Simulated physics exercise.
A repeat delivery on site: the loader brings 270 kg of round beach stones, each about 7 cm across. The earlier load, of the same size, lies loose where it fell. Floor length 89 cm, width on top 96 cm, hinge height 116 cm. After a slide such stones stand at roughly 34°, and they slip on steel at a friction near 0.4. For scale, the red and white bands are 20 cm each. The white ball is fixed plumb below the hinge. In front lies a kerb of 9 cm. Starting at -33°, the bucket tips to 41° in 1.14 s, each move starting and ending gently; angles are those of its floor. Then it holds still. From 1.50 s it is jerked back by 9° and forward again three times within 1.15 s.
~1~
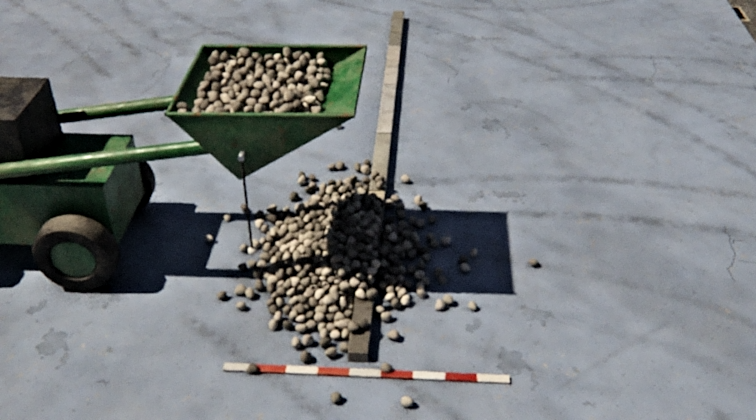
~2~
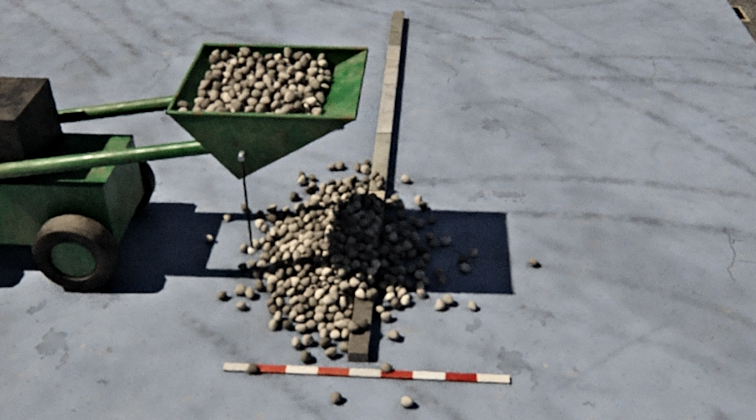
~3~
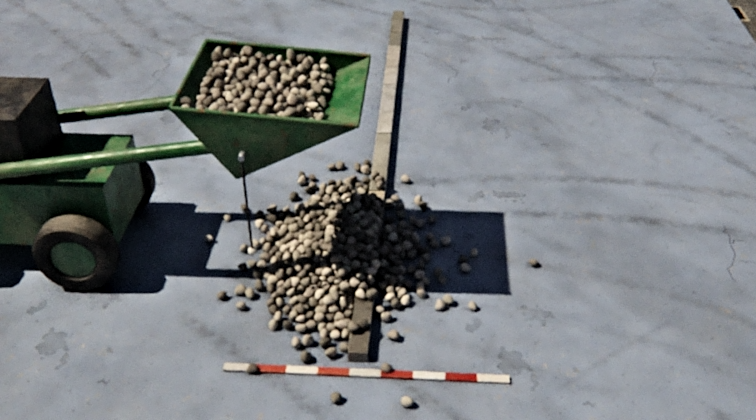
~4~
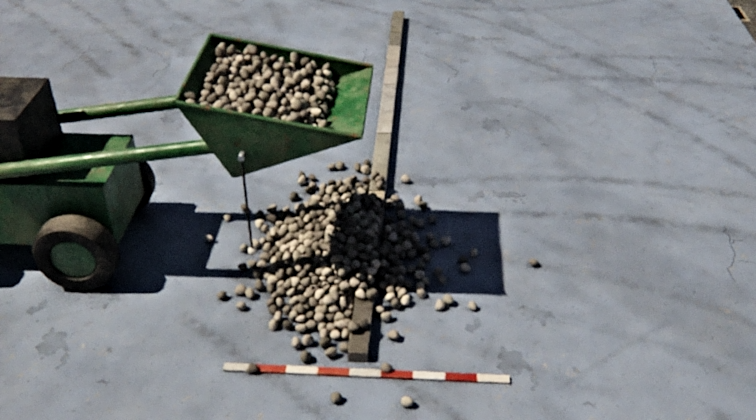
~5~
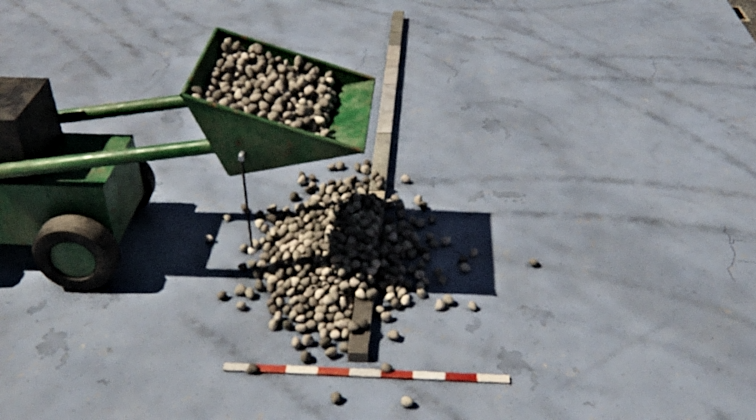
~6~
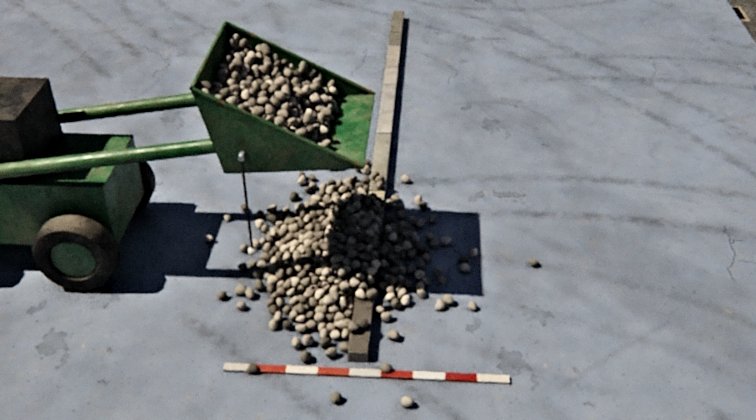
A green loader gradually tilts its bucket of round stones rightward above a loose stone pile.
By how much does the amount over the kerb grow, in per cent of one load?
Close to 89 parts in a hundred.
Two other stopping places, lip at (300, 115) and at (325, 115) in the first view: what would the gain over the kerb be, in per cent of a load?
Near 40 per cent from the first place, 65 from the second.
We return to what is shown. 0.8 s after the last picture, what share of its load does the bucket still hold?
About 45 per cent.
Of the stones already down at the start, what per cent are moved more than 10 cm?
Roughly 10 per cent of them.
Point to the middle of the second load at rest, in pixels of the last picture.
Near (433, 249).
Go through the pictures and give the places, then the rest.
In the first frame, lip at (354, 116), floor tilted -33°, highest stones at (267, 66). The earlier load is highest near (345, 232), 23 cm above ground level, 86 % on this side of the kerb, 14 % over the kerb.
In the second frame, the bucket is at -32°, its lip at (356, 118); the top of the load is at (256, 68).
In the third frame, the bucket is at -27°, its lip at (359, 126); the top of the load is at (229, 63).
In the fourth frame, the bucket is at -21°, its lip at (362, 137); the top of the load is at (227, 60).
In the fifth frame, the bucket is at -13°, its lip at (364, 152); the top of the load is at (227, 59).
In the sixth frame, the bucket is at -5°, its lip at (364, 168); the top of the load is at (234, 56).
Then, 0.4 s after the last picture the floor is at 30°; in per cent of one load, 100 in the bucket, 86 on this side of the kerb, 14 over the kerb; the foremost stones are at (468, 270).
Then, 0.8 s after the last picture the floor is at 41°; in per cent of one load, 47 in the bucket, 125 on this side of the kerb, 28 over the kerb; the foremost stones are at (468, 270).
Then, 2.6 s after the last picture the floor is at 41°; in per cent of one load, 0 in the bucket, 97 on this side of the kerb, 103 over the kerb; the foremost stones are at (612, 276).
Then, 5.0 s after the last picture the floor is at 41°; in per cent of one load, 0 in the bucket, 97 on this side of the kerb, 103 over the kerb; the foremost stones are at (612, 276). Net gain over the kerb, 89.
